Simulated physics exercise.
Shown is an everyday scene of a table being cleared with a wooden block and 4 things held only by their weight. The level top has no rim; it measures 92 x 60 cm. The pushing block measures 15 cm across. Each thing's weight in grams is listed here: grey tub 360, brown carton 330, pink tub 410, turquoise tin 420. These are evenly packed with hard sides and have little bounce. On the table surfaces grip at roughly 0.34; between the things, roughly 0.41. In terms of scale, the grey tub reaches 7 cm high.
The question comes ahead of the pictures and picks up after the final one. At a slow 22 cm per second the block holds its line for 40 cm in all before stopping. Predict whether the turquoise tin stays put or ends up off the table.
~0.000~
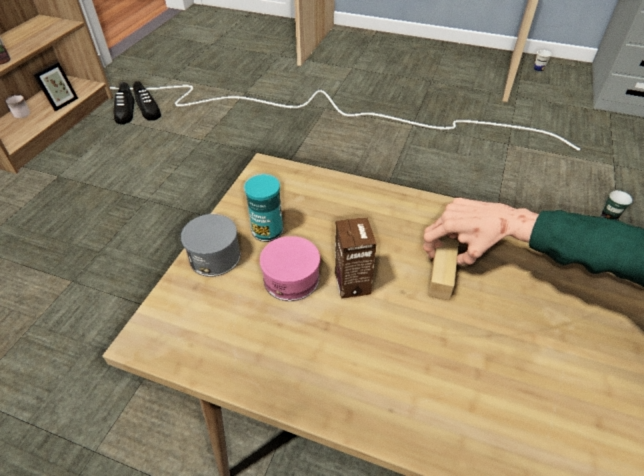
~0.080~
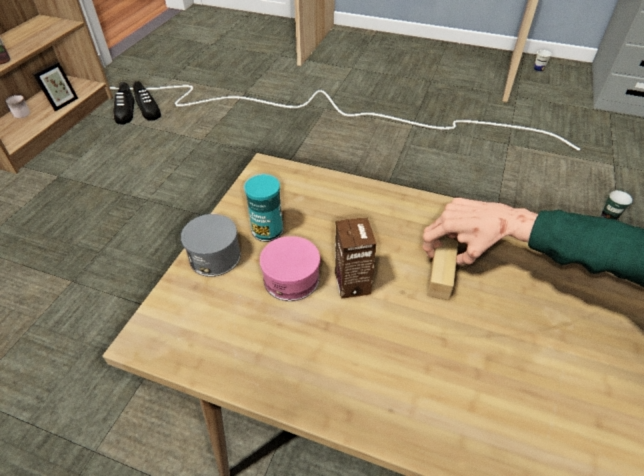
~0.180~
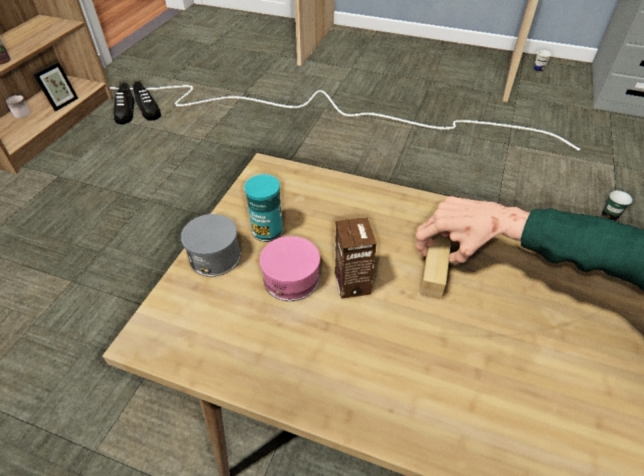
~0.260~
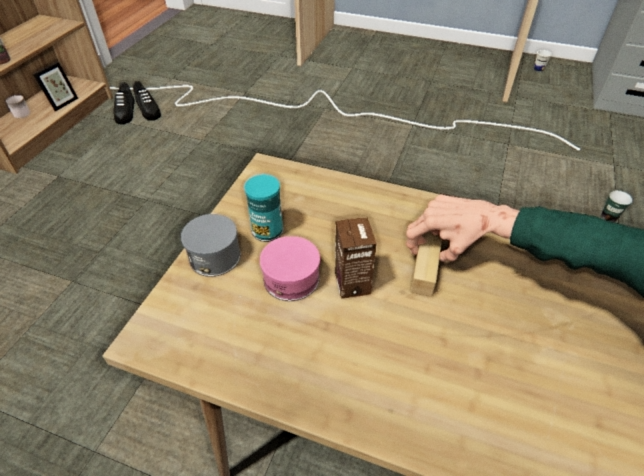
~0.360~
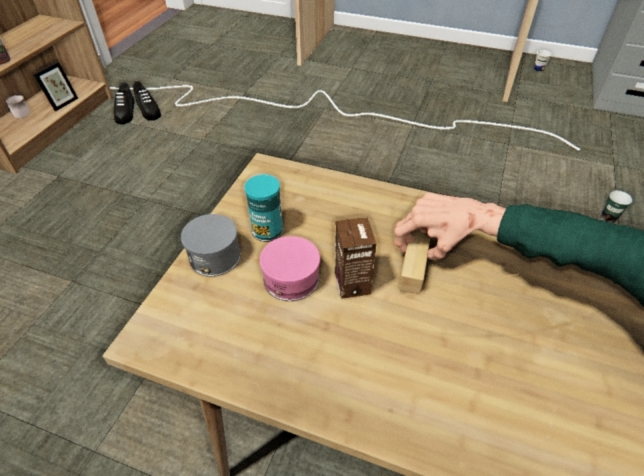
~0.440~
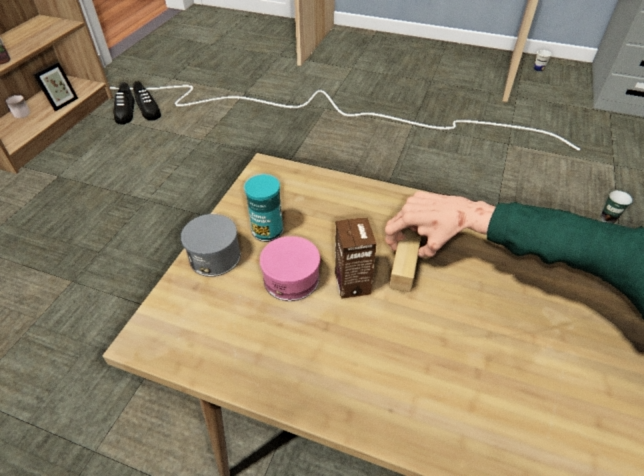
It's going to stick with the table.
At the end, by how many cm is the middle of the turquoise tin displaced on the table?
Net distance near 9 cm.
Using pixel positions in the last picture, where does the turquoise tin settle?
End position: Roughly (222, 201).
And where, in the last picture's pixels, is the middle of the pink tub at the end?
It comes to rest somewhere around (215, 286).
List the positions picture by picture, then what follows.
Block slid 0 cm; turquoise tin (265, 209); grey tub (212, 245), in the first frame.
Block slid 0 cm; pink tub (291, 269); grey tub (212, 245), in the second frame.
Block slid 1 cm; brown carton (354, 260); pink tub (291, 269), in the third frame.
Block slid 3 cm; grey tub (212, 245); brown carton (354, 260), in the fourth frame.
Block slid 5 cm; pink tub (291, 269); grey tub (212, 245), in the fifth frame.
Block slid 7 cm; turquoise tin (265, 209); brown carton (354, 260), in the sixth frame.
After 1.04 s, block slid 20 cm; brown carton moved 9 cm; pink tub moved 6 cm.
After 1.44 s, block slid 29 cm; brown carton moved 15 cm; pink tub moved 13 cm; grey tub moved 2 cm.
In the end (2.4 s), not toppled but over 4 cm from the start, brown carton, pink tub and turquoise tin; grey tub under 4 cm from the start. At the end, from the last picture's camera, turquoise tin near (223, 201).
